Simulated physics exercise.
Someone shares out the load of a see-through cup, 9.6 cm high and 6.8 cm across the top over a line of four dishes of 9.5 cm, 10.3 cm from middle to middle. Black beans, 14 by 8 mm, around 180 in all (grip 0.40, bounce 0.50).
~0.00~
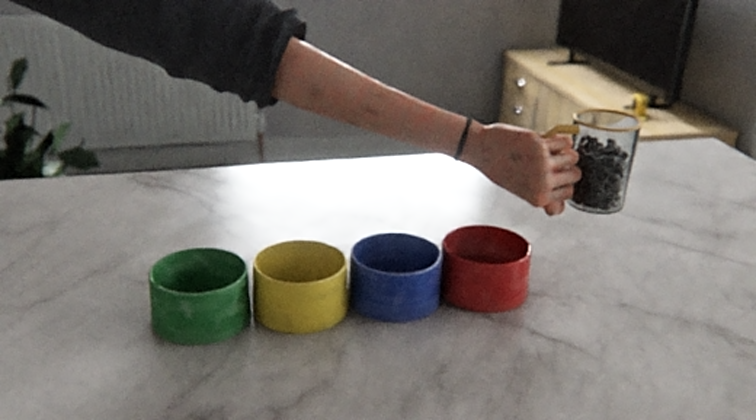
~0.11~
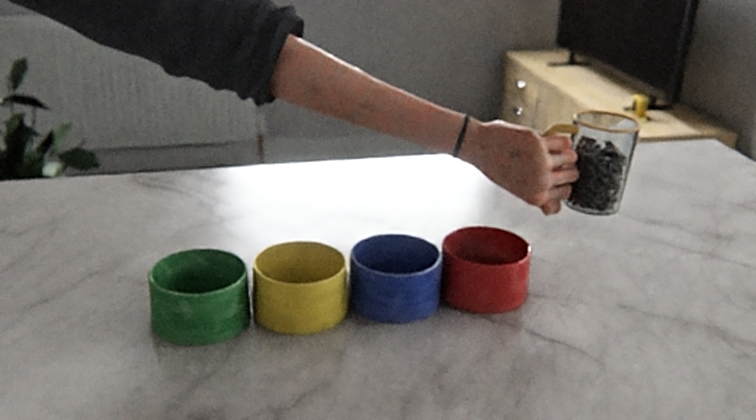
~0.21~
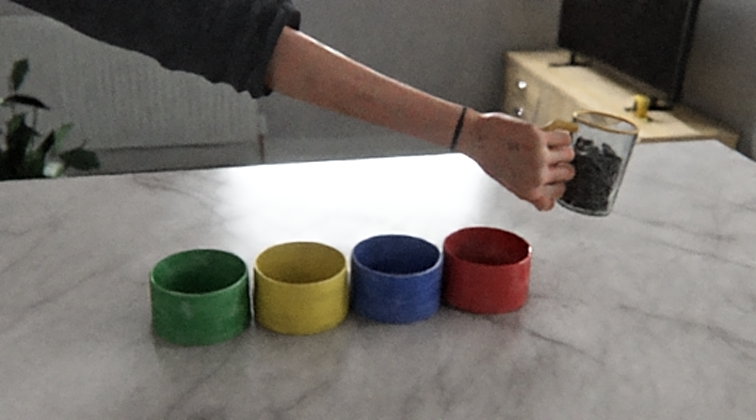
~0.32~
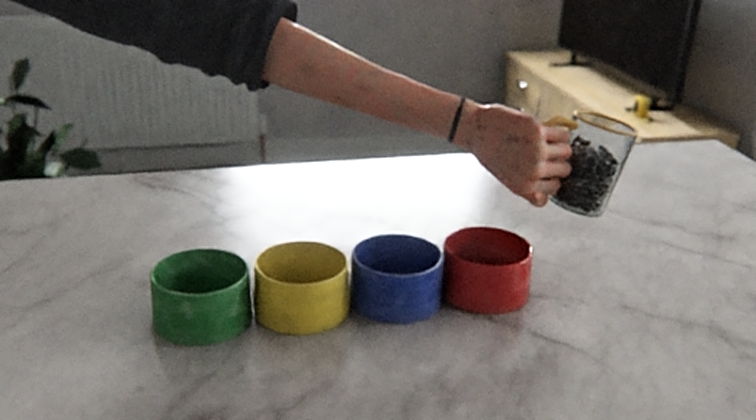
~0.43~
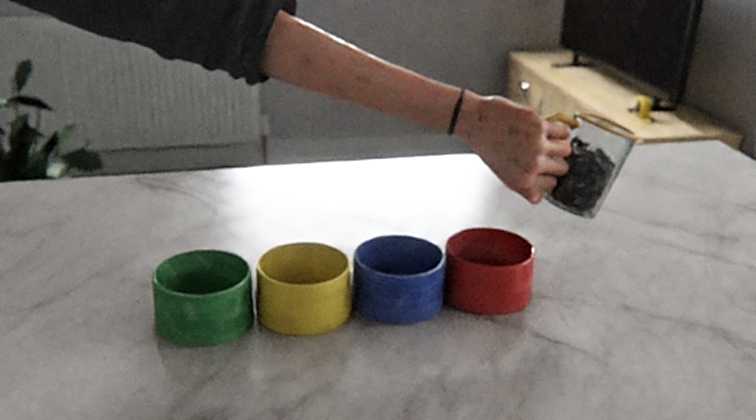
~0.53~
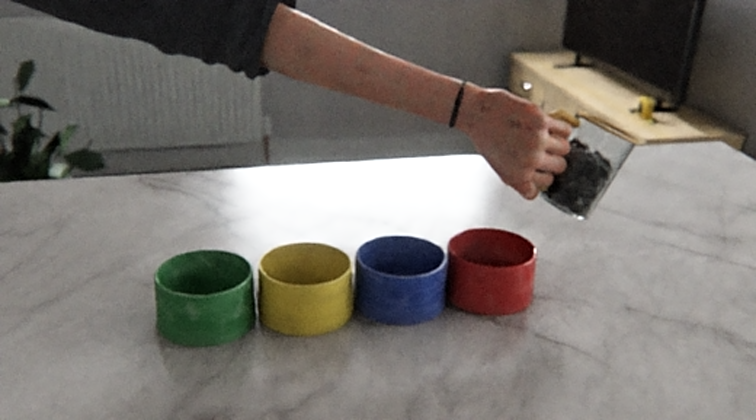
A hand holding a clear cup of black beans slowly tilted it and shifted it slightly to the left, behind and to the right of four empty dishes coloured green, yellow, blue and red.
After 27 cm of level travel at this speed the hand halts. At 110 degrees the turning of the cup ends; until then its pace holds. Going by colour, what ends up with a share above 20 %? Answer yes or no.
Red: Yes, blue: No, green: No, yellow: No, counter: Yes.
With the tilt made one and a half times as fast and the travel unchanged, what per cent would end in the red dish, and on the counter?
Then: Red 0, counter 100.
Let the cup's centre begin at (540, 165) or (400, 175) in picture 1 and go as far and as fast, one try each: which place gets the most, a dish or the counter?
Most goes to: Red; yellow.
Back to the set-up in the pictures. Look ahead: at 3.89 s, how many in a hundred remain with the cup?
About 0 per cent.
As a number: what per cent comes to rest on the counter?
Some 60 per cent.
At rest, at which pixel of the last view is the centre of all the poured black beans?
Around (532, 283).
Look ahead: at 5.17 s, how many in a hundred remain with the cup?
About 0 per cent.
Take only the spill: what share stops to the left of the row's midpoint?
About 0 per cent.
After 2.55 s, tilt 110 degrees; cup holds 40 %, red 10 %.
Then, at 3.89 s, tilt 110 degrees; cup holds 0 %, red 40 %.
After 5.17 s, tilt 110 degrees; cup holds 0 %, red 40 %.
At rest (5.5 s), red 40 %, blue 0 %, green 0 %, yellow 0 %, counter 60 %.
